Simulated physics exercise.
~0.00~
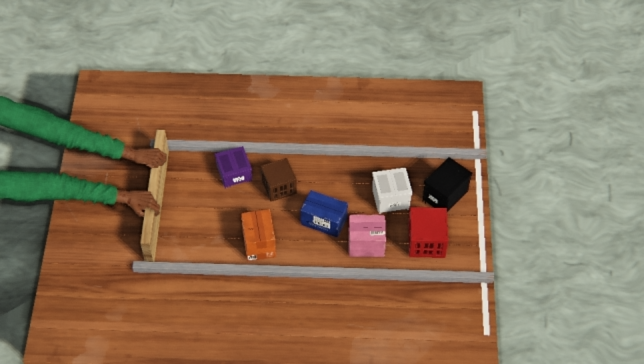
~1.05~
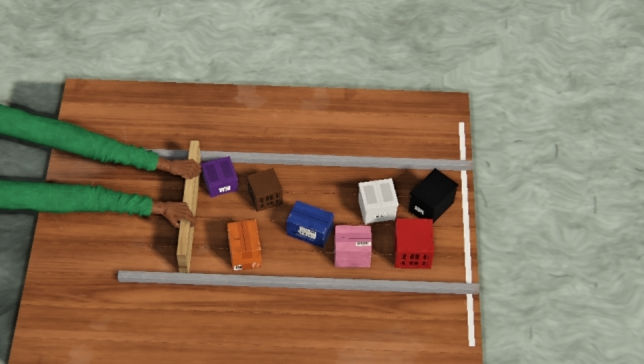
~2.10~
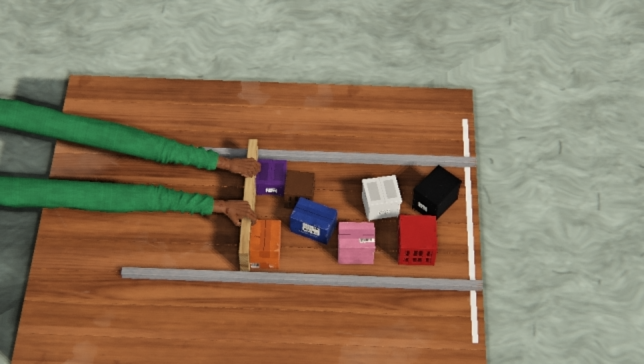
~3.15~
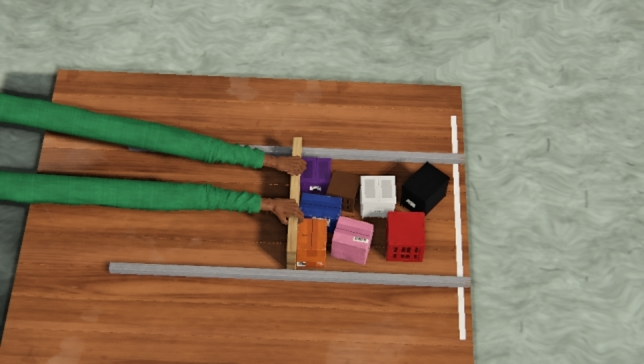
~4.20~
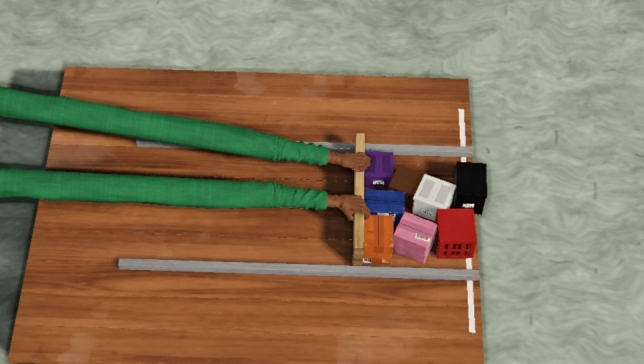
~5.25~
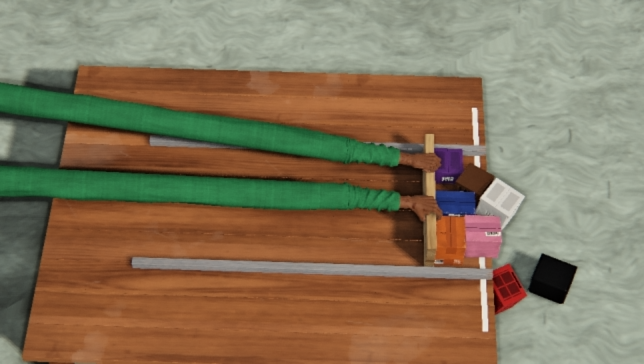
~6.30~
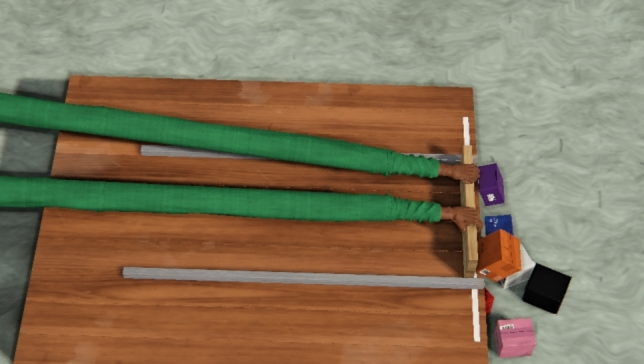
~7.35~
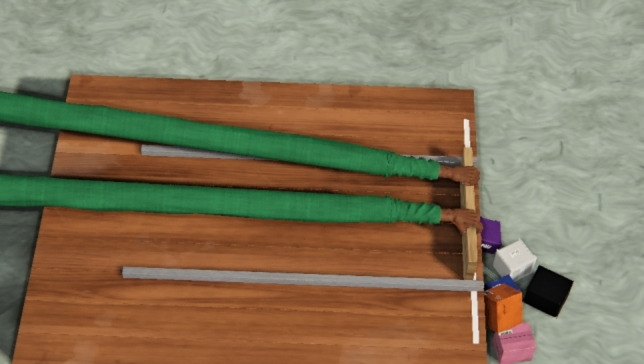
Two green-sleeved arms push a plank rightward, sweeping colorful boxes off the wooden platform's edge.
